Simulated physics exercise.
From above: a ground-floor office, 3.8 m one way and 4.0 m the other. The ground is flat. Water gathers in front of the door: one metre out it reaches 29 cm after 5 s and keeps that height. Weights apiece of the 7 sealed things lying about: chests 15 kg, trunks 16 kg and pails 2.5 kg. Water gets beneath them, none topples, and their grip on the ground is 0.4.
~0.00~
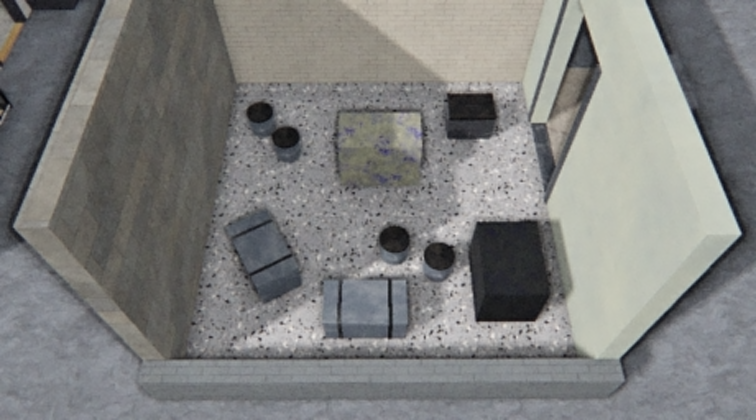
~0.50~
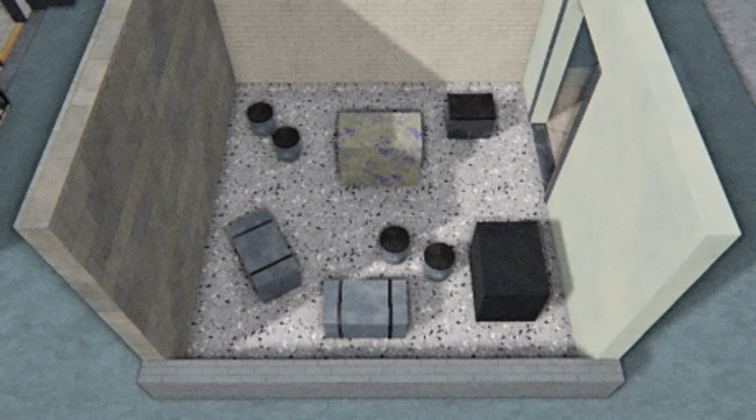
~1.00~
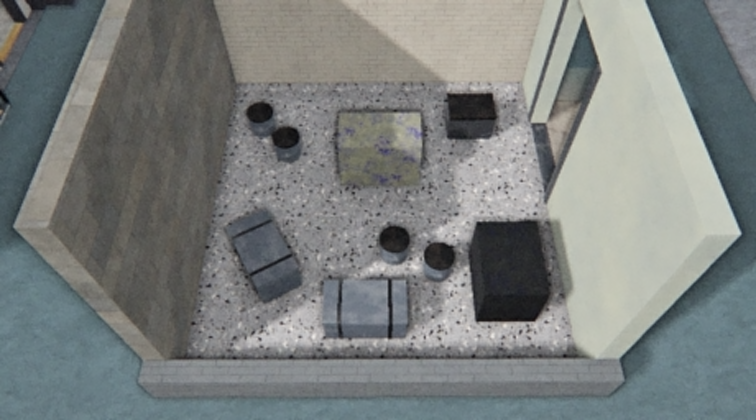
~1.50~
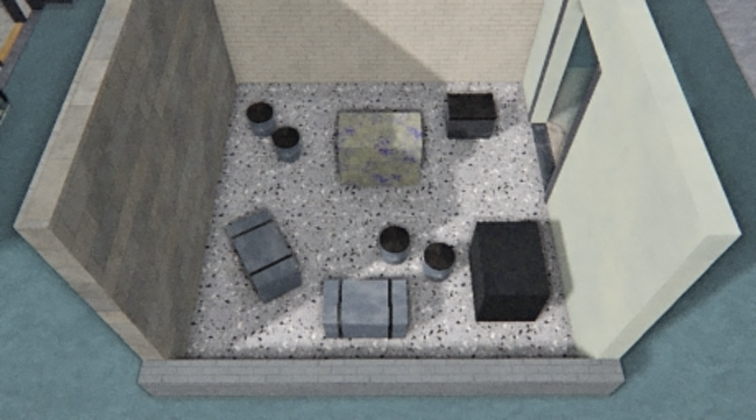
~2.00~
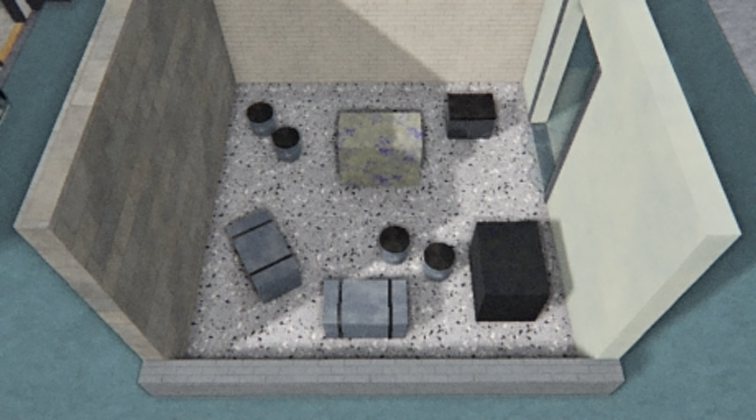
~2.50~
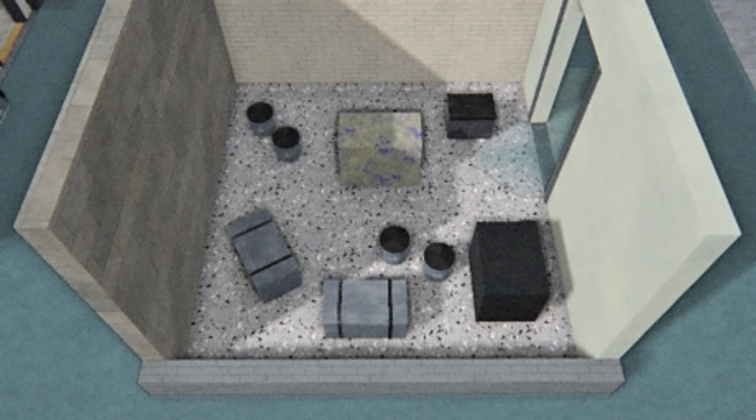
At first, the ground around a small roofless room, seen from above, is bare grey, while boxes and dark-topped pails stand on its speckled floor. Blue-green water then covers the ground outside, and finally a small patch spreads in through the doorway at right, while nothing inside shifts.
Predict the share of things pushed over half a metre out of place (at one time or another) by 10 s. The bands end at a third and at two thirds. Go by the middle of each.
Share: Two thirds or above.
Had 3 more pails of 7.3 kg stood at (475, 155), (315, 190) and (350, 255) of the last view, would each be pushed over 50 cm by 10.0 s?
In that order: More, less, past it.
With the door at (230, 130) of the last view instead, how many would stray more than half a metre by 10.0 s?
Then 6.
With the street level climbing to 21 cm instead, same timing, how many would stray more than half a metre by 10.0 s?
Then 5.
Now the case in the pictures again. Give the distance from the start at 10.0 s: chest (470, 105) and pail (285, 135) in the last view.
In turn: 200 cm, 40 cm.
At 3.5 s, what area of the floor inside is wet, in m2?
About 2.5 m2.
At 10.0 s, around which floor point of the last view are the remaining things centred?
Around (342, 286).
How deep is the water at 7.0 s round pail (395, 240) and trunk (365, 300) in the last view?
About 8 and 6 cm.
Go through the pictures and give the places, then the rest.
A chest at (472, 105), on the bottom; a trunk at (261, 247), on the bottom; 0.0 m2 under water; 0 of 7 have shifted, in the first picture.
A chest at (472, 105), on the bottom; a trunk at (261, 247) rests on the ground; water covers 0.0 m2; 0 of 7 have shifted, in the second picture.
A chest at (472, 105), on the bottom; a trunk at (261, 247) rests on the ground; 0.0 m2 under water; 0 of 7 have shifted, in the third picture.
A chest at (472, 105) rests on the ground; a trunk at (261, 247) rests on the ground; water covers 0.0 m2; 0 of 7 have shifted, in the fourth picture.
A chest at (472, 105) rests on the ground; a trunk at (261, 247) rests on the ground; 0.0 m2 under water; 0 of 7 have shifted, in the fifth picture.
A chest at (472, 105) rests on the ground; a trunk at (261, 247), on the bottom; 0.6 m2 under water; 0 of 7 have shifted, in the sixth picture.
After 3.5 s 0 of 7 are over 50 cm from their spots; 0 afloat.
After 4.5 s 1 of 7 are over 50 cm from their spots; 0 afloat.
After 7.0 s 4 of 7 are over 50 cm from their spots; 4 afloat.
After 10.0 s 6 of 7 are over 50 cm from their spots, and 7 have been at some point; 7 afloat.
